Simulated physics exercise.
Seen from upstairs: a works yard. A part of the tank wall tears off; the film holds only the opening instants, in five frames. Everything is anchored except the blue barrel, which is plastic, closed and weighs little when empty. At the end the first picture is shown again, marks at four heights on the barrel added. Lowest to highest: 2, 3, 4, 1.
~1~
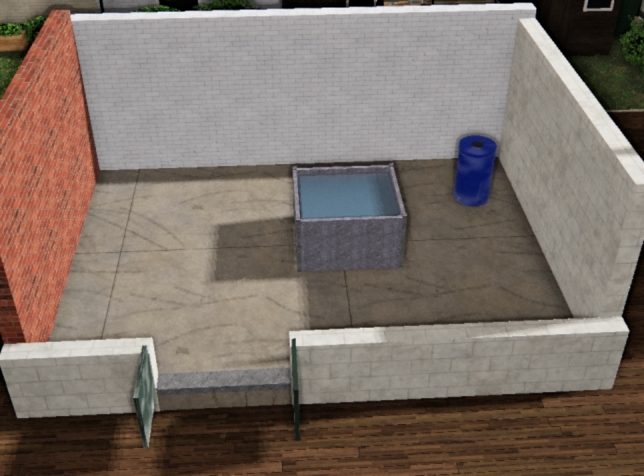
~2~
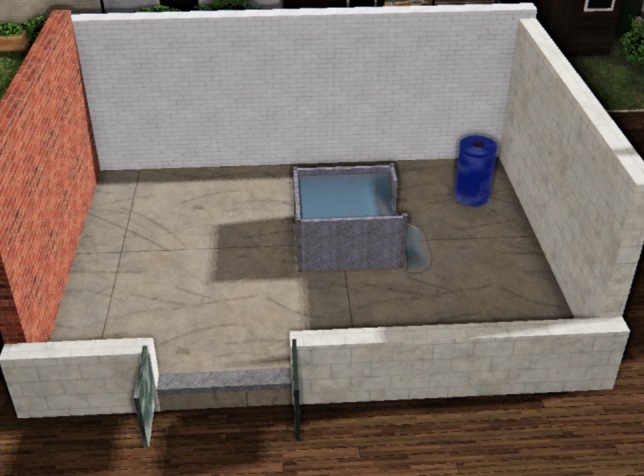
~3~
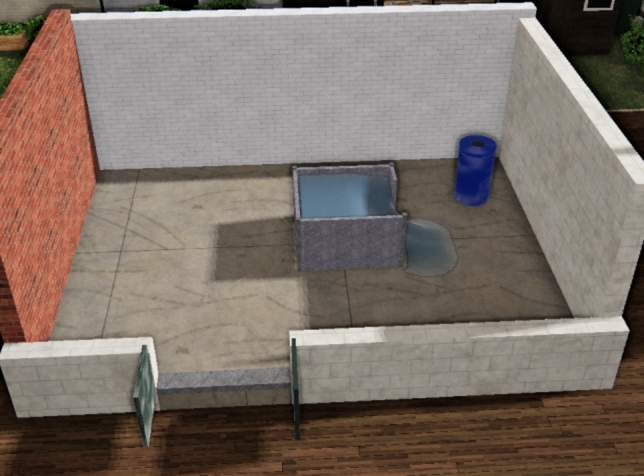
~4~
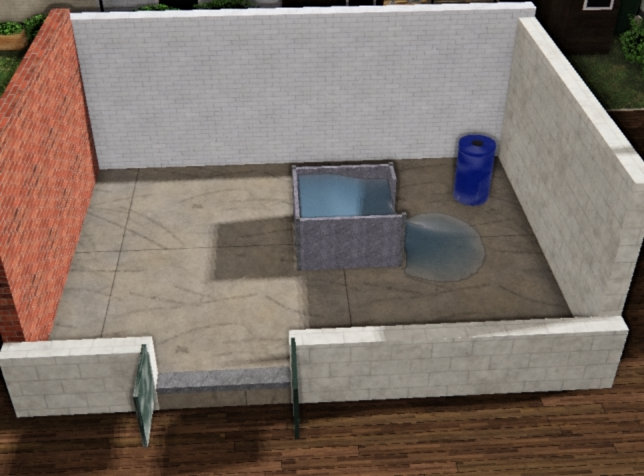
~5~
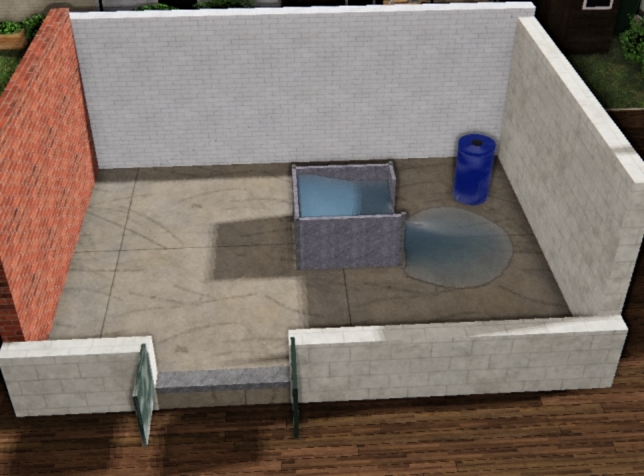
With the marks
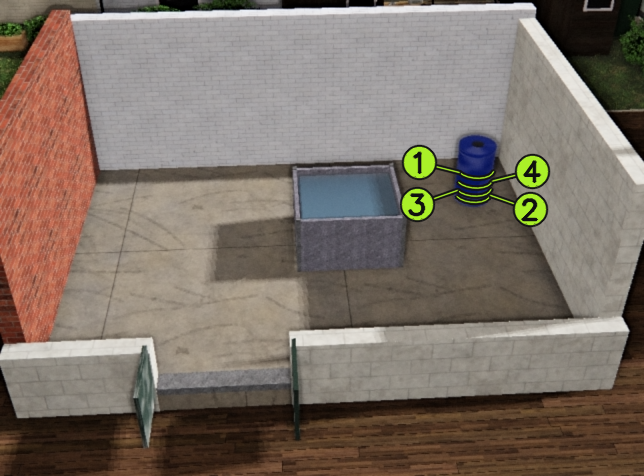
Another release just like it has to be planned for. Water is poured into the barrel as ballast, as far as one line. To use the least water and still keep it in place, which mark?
I would pick level 3.
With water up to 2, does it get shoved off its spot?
Yes, that goes wrong.
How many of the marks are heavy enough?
Three of them.
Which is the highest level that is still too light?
It is 2.
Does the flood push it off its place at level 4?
No.
On the marked copy, 1 at (479, 178); 2 at (476, 202); 3 at (476, 196); 4 at (477, 188); from the bottom up 2, 3, 4, 1.
With 1, it does not move.
With 2, it is pushed about its own width away.
With 3, it does not move.
With 4, it does not move.
